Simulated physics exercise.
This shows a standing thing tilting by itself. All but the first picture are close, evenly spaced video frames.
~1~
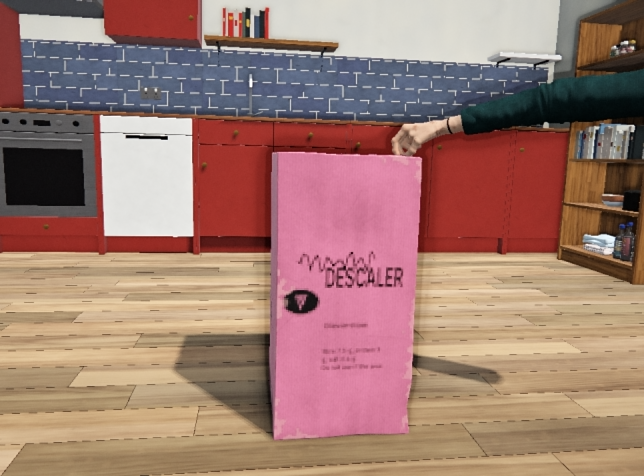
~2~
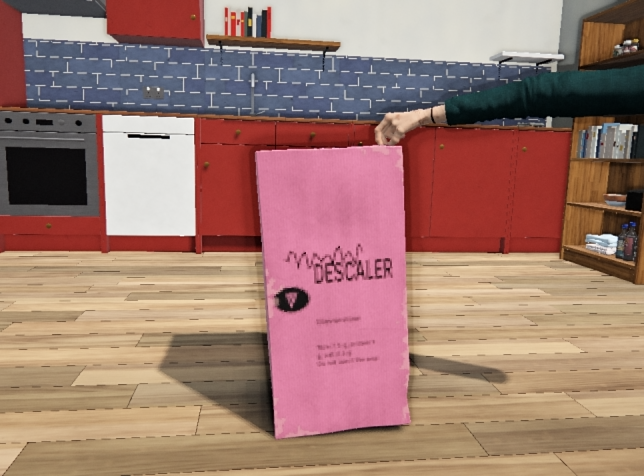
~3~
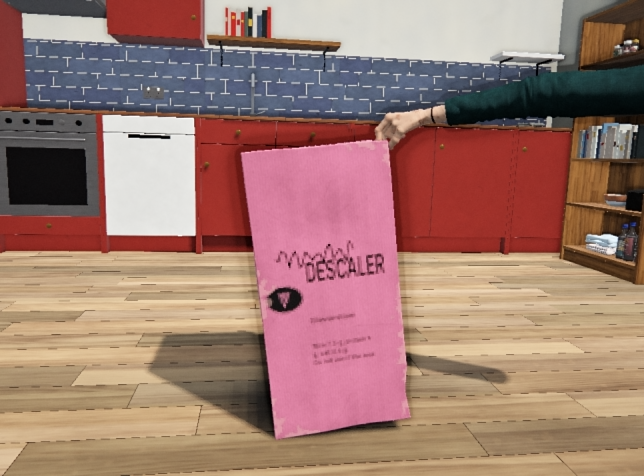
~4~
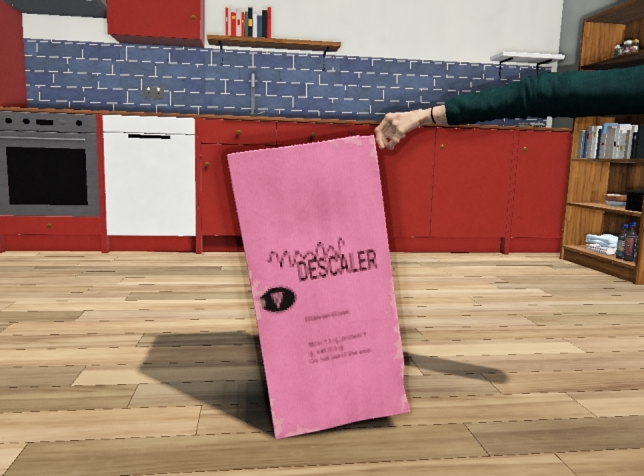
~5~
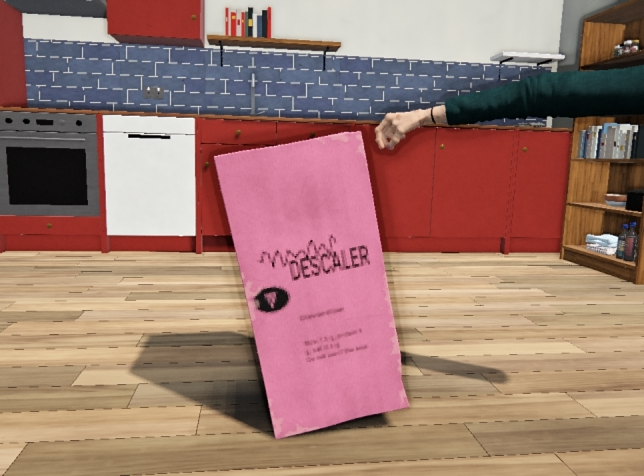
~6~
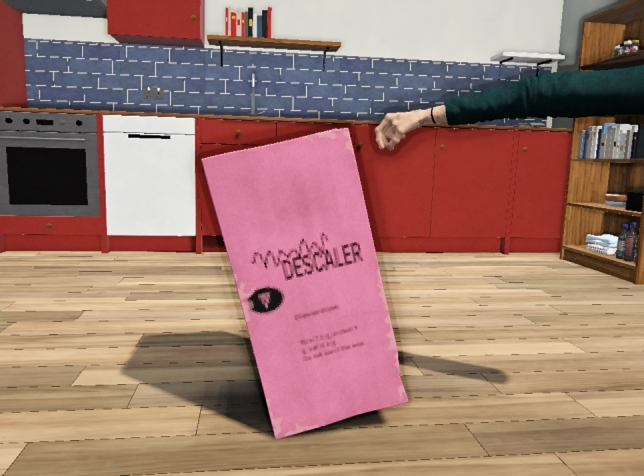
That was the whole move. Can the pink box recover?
Here the pink box goes down on its side.
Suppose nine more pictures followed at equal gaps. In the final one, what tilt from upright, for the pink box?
About 30°.
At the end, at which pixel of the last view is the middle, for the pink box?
At about (133, 351).
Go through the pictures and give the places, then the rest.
In the first frame, pink box (336, 284) upright.
In the second frame, pink box (328, 279) 4° off upright.
In the third frame, pink box (321, 277) 7° off upright.
In the fourth frame, pink box (316, 275) 10° off upright.
In the fifth frame, pink box (310, 274) 12° off upright.
In the sixth frame, pink box (304, 273) 14° off upright.
Then, 0.18 s after the last picture, pink box 32° off upright near (260, 270).
Then, 0.38 s after the last picture, pink box 55° off upright near (202, 288).
Then, 0.50 s after the last picture, pink box 78° off upright near (155, 325).
At rest, the pink box topples, near (133, 351).
